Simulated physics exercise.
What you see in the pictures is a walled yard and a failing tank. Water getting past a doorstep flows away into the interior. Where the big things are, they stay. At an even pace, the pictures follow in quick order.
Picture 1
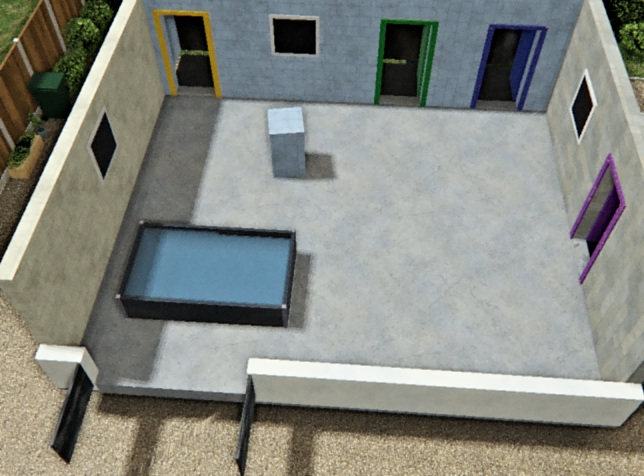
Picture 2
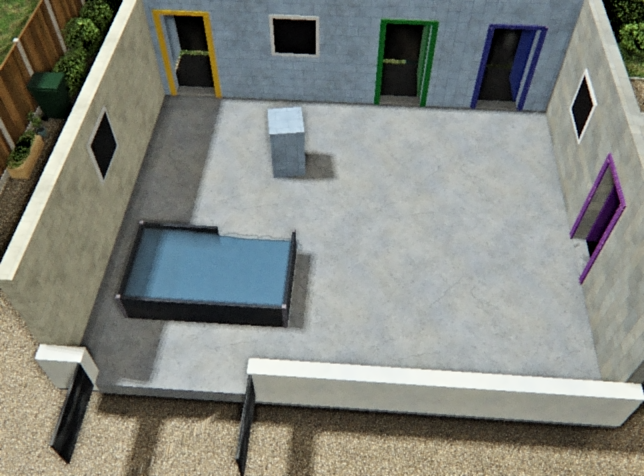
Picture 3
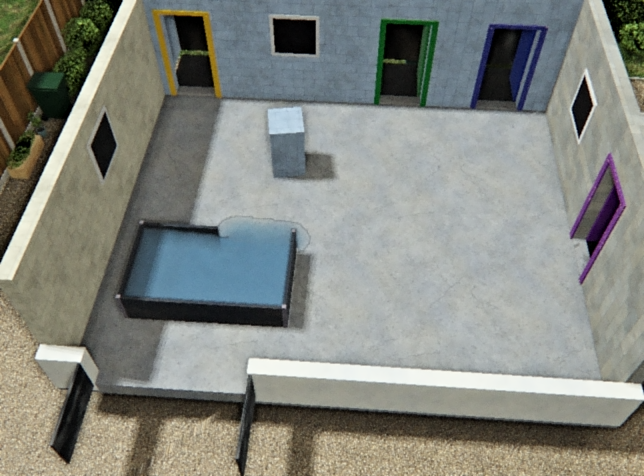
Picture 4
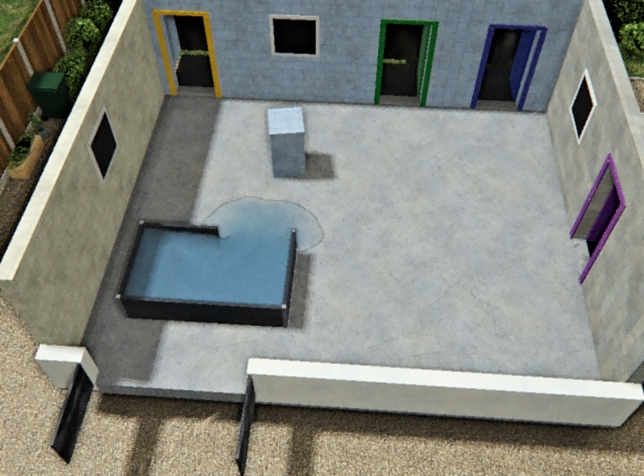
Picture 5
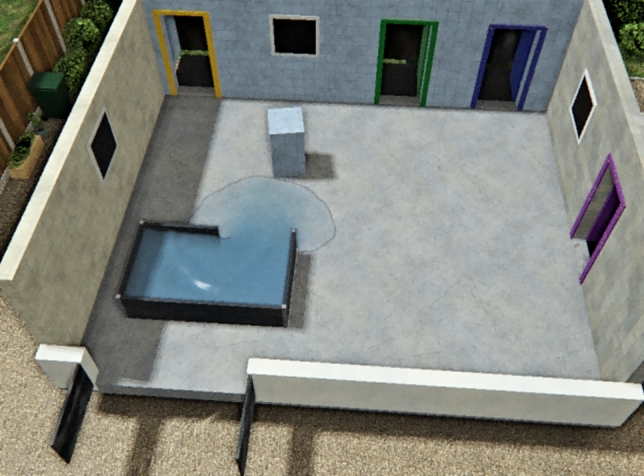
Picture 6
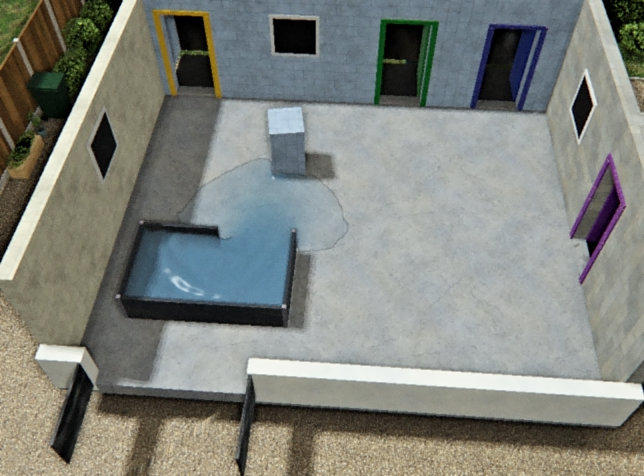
A dark-walled water tank opens on its far side and water spreads across the yard floor.
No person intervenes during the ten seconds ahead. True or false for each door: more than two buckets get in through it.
The blue door: True; the purple door: False; the yellow door: True; the green door: True.
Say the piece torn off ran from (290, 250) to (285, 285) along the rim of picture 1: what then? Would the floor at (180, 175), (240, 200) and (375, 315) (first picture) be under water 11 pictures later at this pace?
Unwetted, unwetted, submerged.
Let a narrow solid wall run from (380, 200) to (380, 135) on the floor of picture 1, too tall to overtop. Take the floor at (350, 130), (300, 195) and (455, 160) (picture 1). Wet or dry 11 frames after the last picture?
Taking the points in order, they are inundated, inundated and high and dry.
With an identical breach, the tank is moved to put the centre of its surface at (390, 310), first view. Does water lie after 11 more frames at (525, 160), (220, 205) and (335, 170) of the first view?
Well, in the order you listed them, they'd be reached by the flood, unreached and reached by the flood.
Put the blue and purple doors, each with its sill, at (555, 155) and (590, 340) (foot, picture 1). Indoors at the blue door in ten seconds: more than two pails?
In short: Blue takes more.
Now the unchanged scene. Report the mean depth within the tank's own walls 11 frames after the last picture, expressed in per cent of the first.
I'd say some 54 %.
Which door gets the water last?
The purple door.
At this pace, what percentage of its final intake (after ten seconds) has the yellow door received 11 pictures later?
Some 0 per cent.
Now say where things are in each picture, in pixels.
The water tank at (210, 266) is whole and still, in the first frame.
Water pours out on the water tank's far side and has run to (297, 246), in the second frame.
Water pours out on the water tank's far side and has run to (304, 236), in the third frame.
The front is at (244, 201), out from the gap on the water tank's far side, in the fourth frame.
Water pours out on the water tank's far side and has run to (254, 179), in the fifth frame.
The front is at (260, 162), out from the gap on the water tank's far side, in the sixth frame.
A moment on, water covers 15 % of the floor; the blue door not reached, the purple door not reached, the yellow door not reached, the green door not reached.
Next, water covers 30 % of the floor; the blue door not reached, the purple door not reached, the yellow door wet at the sill, nothing in, the green door not reached.
Then, water covers 45 % of the floor; the blue door wet at the sill, nothing in, the purple door not reached, the yellow door over two buckets in, the green door under two buckets in.
Later, water covers 55 % of the floor; the blue door over two buckets in, the purple door not reached, the yellow door far over two buckets in, the green door over two buckets in.
In the end, water covers 75 % of the floor; the blue door over two buckets in, the purple door wet at the sill, nothing in, the yellow door far over two buckets in, the green door over two buckets in.
